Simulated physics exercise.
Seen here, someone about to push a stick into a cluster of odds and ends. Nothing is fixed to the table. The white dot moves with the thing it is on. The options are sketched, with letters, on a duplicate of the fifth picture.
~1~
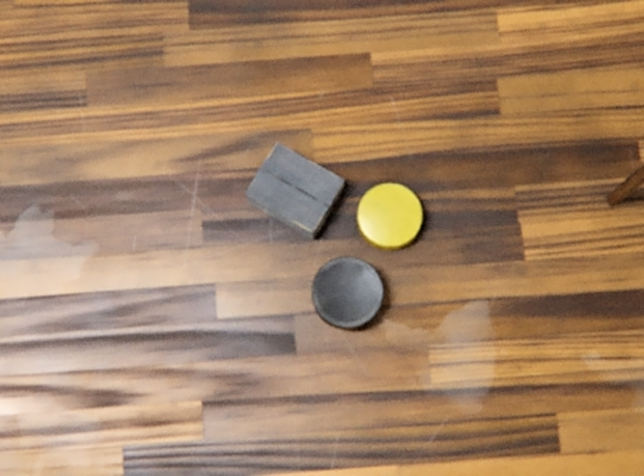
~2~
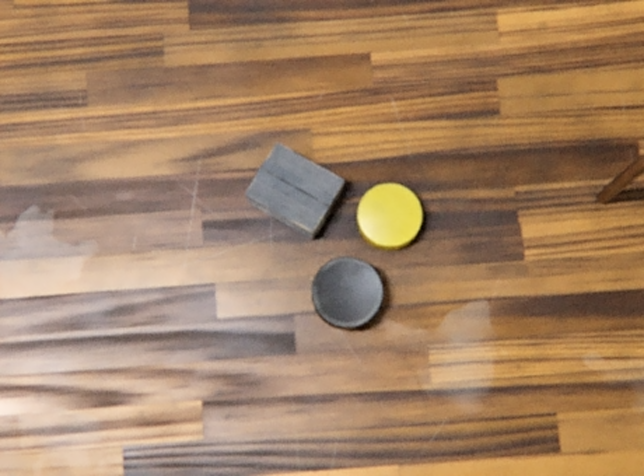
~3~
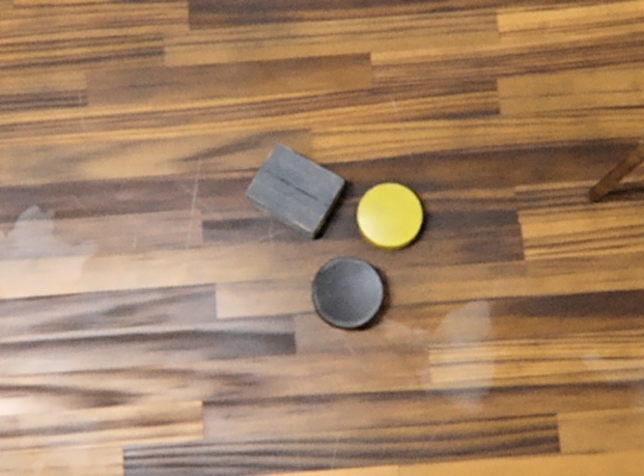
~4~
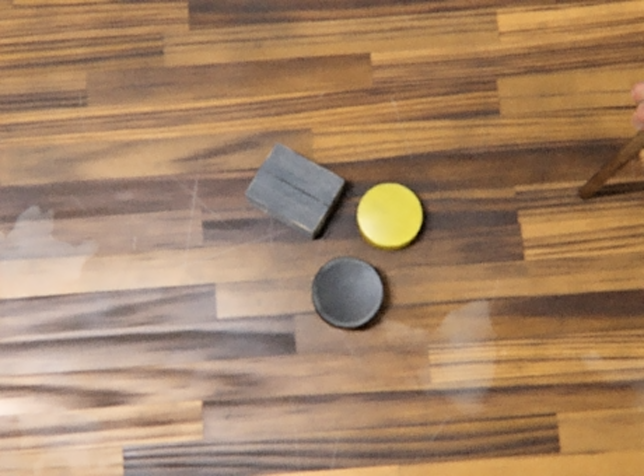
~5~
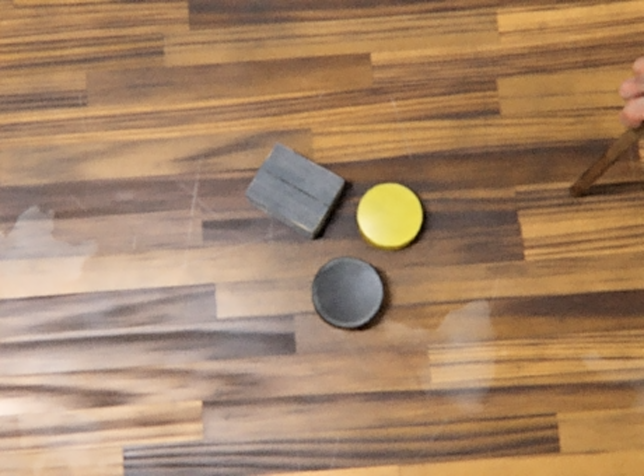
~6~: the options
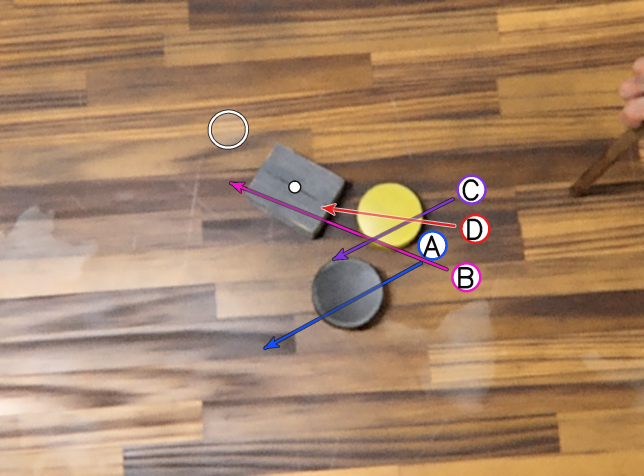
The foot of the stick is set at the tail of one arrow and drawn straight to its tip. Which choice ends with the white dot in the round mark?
The dot ends in the ring with B.
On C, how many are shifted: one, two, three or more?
It moves two.
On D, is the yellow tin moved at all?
On that stroke, yes.
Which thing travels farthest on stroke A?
The black jar.
On the marked copy, A from (421, 263) to (265, 348); B from (447, 269) to (231, 183); C from (453, 199) to (334, 259); D from (455, 226) to (322, 208); the ring at (228, 130); the white dot at (295, 187).
Following B. Soon after the start, foot of the stick (369, 239); grey box (295, 192); yellow tin (378, 199).
Later, foot of the stick (291, 208); grey box (263, 169); yellow tin (377, 199).
In the end, foot of the stick (231, 183); grey box (229, 135); yellow tin (377, 199); the dot on the grey box is in the ring.
As for the rest, A leaves the dotted thing at (295, 192); C leaves the dotted thing at (263, 176); D leaves the dotted thing at (219, 171).
